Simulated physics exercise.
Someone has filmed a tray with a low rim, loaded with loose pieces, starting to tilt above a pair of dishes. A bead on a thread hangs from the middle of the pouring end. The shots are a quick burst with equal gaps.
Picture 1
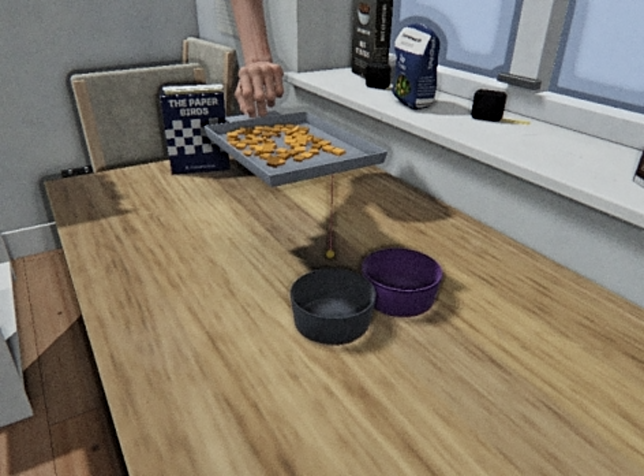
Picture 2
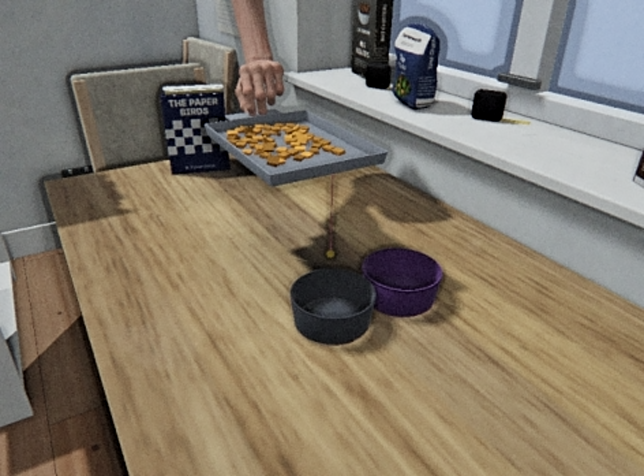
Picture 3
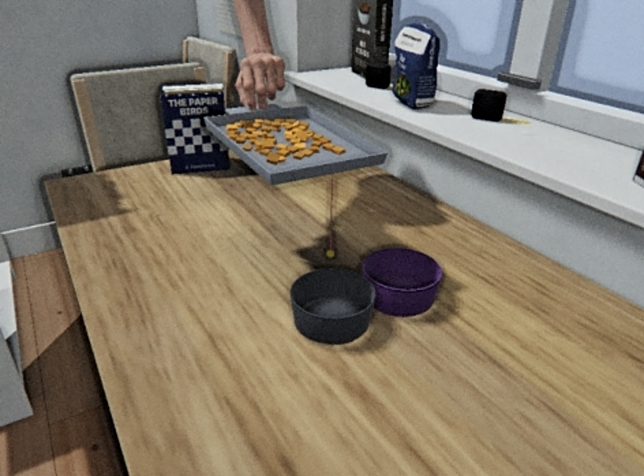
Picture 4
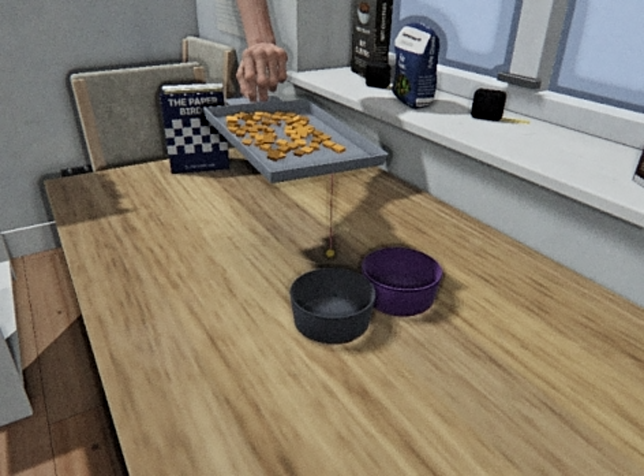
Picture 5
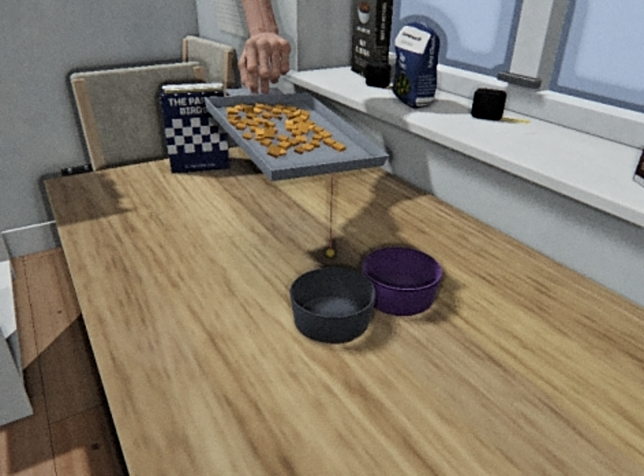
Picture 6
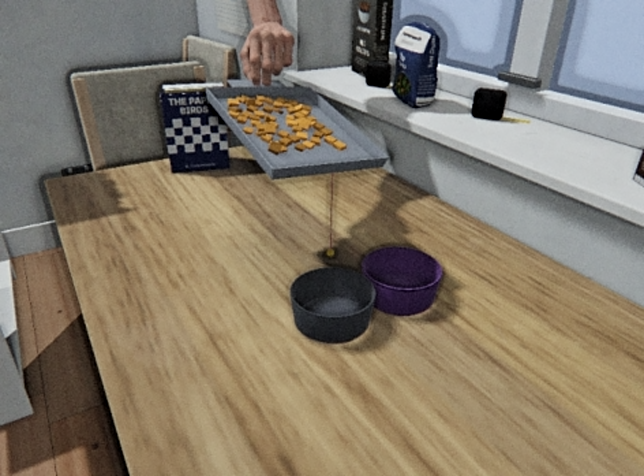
Hand tilting a grey tray of small orange crackers slightly, right corner lowest, above dark grey and purple bowls on a wooden table.
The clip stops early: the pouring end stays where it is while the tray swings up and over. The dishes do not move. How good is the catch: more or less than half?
In the dishes lies the larger part of it.
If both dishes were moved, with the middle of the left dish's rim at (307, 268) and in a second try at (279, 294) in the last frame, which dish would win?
At the first place the right dish, at the second the right dish.
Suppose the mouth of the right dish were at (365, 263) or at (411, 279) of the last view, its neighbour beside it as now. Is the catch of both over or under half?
One: Over half. Two: Under half.
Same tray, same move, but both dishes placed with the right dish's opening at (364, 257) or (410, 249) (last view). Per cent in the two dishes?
In turn 90 and 80 in a hundred.
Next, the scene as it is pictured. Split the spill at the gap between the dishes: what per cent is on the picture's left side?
It comes to 60 per cent or so.
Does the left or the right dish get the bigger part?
Fuller: The dish on the right.
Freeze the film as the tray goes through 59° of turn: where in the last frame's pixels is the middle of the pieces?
Close to (351, 143).
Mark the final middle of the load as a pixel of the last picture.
Roughly at (393, 290).
Shortly afterwards, tray tipped steeply; the whole lot on the tray.
Next, tray tipped right over; the bulk on the tray; near a quarter in the right dish; only a few outside both; a little in the air.
Some moments later, tray tipped past a quarter turn; a little in the left dish; near two thirds in the right dish; near a quarter outside both.
In the end, tray tipped past a quarter turn; a little in the left dish; near two thirds in the right dish; near a quarter outside both.
